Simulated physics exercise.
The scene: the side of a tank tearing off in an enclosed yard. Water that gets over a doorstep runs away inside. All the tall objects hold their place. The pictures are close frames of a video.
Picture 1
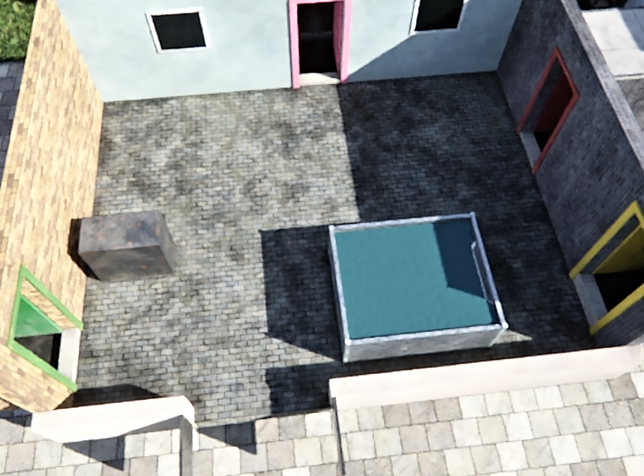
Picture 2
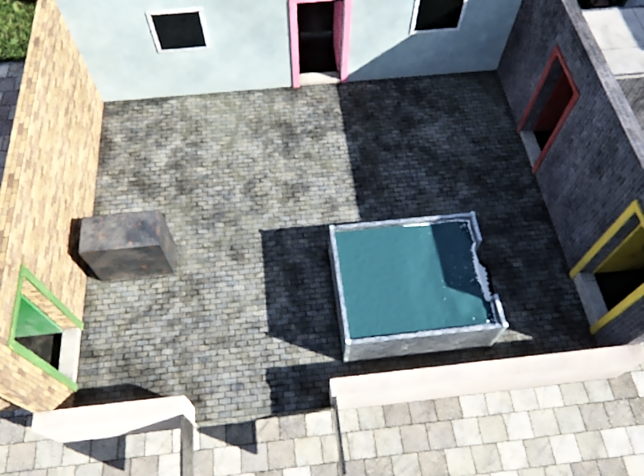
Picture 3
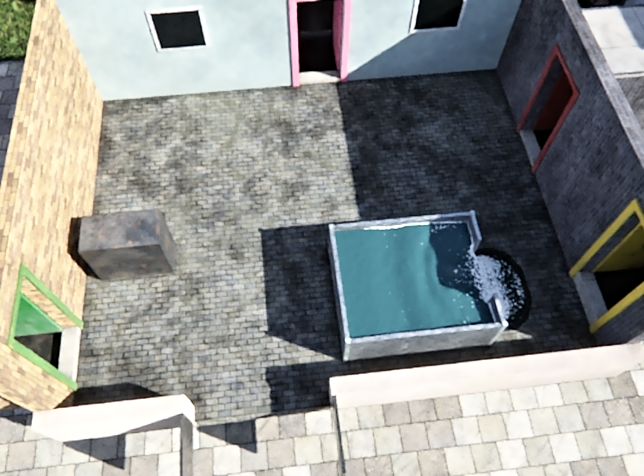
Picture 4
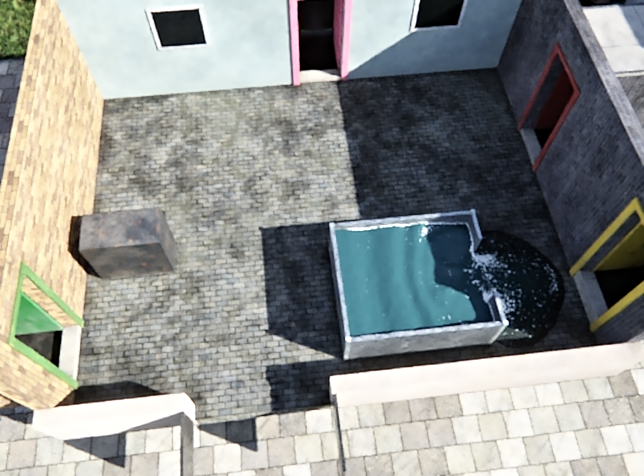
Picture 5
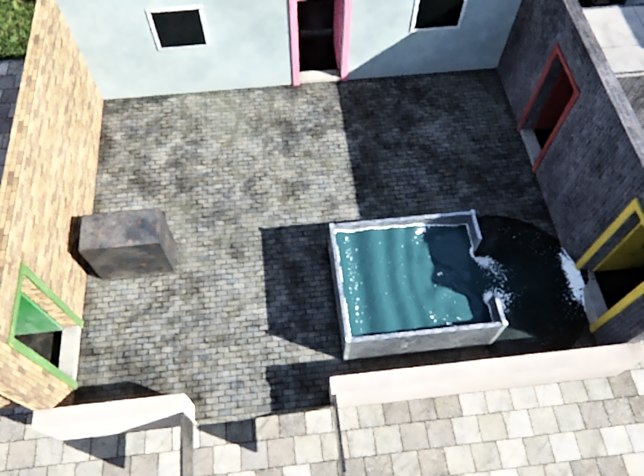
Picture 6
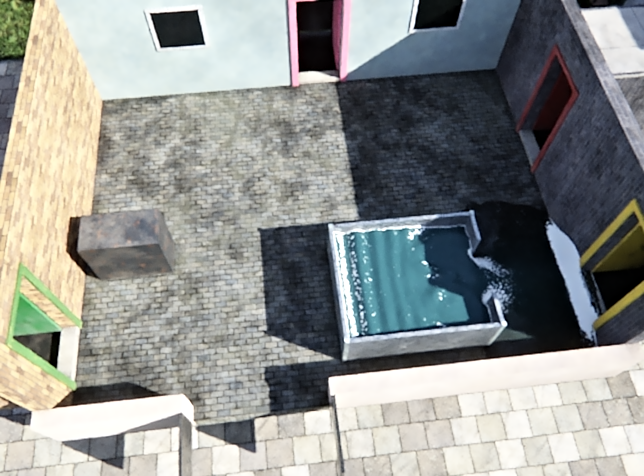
In the video, a rectangular tank of blue-green water sits in a paved, walled yard until its right side breaks open, and water pours through the gap, spreading across the dark paving to the wall beside the yellow-framed doorway.
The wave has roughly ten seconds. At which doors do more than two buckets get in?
One by one: The green door stays under that; the red door stays under that; the yellow door takes more than that; the pink door stays under that.
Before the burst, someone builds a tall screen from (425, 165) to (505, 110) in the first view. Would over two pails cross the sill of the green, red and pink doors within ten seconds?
My reading: Green door is under; red door is over; pink door takes less.
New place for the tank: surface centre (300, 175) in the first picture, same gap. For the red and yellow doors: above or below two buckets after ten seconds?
One by one: Red is over; yellow holds.
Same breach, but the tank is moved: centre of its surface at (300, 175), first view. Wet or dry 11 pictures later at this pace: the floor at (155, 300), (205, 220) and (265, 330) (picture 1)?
One after the other: No water, dry, free of water.
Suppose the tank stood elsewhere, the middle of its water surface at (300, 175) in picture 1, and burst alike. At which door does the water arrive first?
First comes the door marked red.
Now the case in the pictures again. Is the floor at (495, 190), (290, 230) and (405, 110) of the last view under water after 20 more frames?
In turn: Under water, no water, covered.
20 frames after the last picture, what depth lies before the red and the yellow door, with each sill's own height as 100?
Near 90 and 120 in a hundred.
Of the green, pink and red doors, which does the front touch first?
The red door.
A moment on, water covers 10 % of the floor; the green door not reached, the red door wet at the sill, nothing in, the yellow door over two buckets in, the pink door not reached.
Next, water covers 20 % of the floor; the green door not reached, the red door wet at the sill, nothing in, the yellow door far over two buckets in, the pink door not reached.
Then, water covers 35 % of the floor; the green door not reached, the red door wet at the sill, nothing in, the yellow door far over two buckets in, the pink door wet at the sill, nothing in.
Later, water covers 65 % of the floor; the green door wet at the sill, nothing in, the red door wet at the sill, nothing in, the yellow door far over two buckets in, the pink door wet at the sill, nothing in.
In the end, water covers 95 % of the floor; the green door wet at the sill, nothing in, the red door wet at the sill, nothing in, the yellow door far over two buckets in, the pink door wet at the sill, nothing in.
